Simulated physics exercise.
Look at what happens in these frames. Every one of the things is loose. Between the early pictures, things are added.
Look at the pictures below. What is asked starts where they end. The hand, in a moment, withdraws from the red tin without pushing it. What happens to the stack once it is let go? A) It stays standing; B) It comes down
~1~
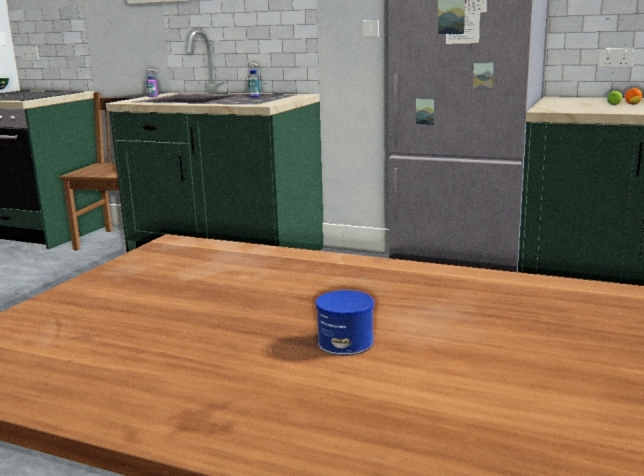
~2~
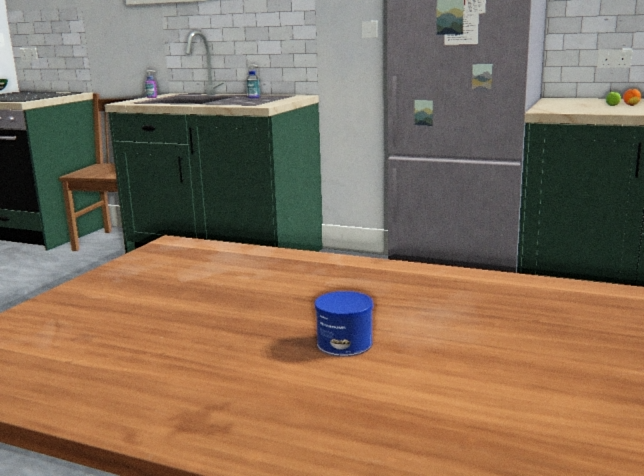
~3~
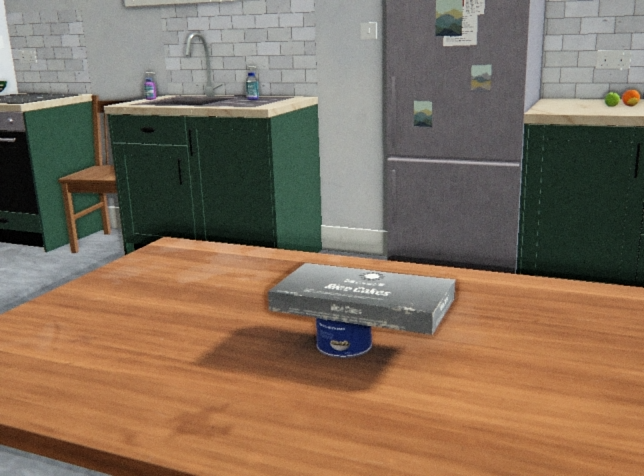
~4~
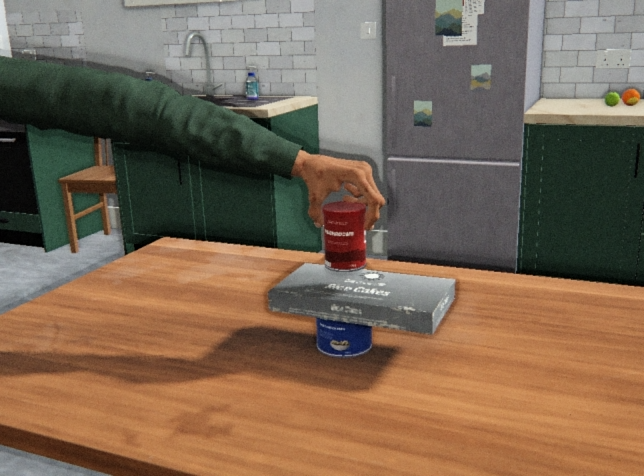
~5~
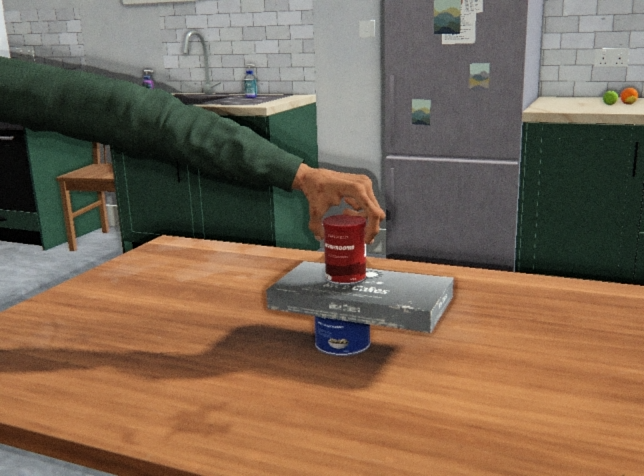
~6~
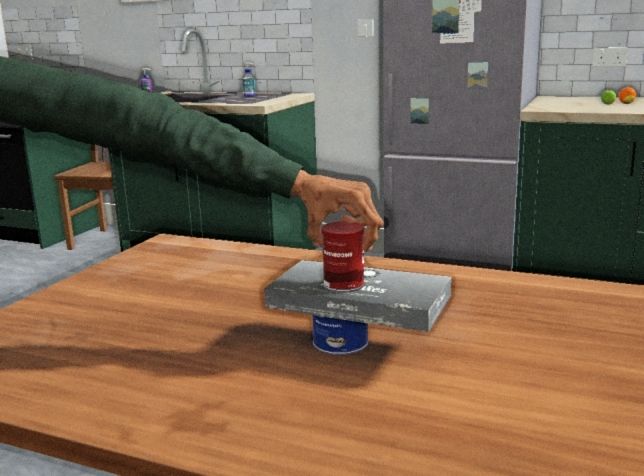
It stays standing.
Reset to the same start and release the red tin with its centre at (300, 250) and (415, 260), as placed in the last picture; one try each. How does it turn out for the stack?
Case A: It survives; case B: It caves in.
Then, 0.20 s later than the last frame, all is still.
Then, 0.60 s later than the last frame, red tin resting near (343, 257).
When it is over, all 3 as before. End places, in pixels of the last picture, red tin near (343, 257). The stack keeps its balance.
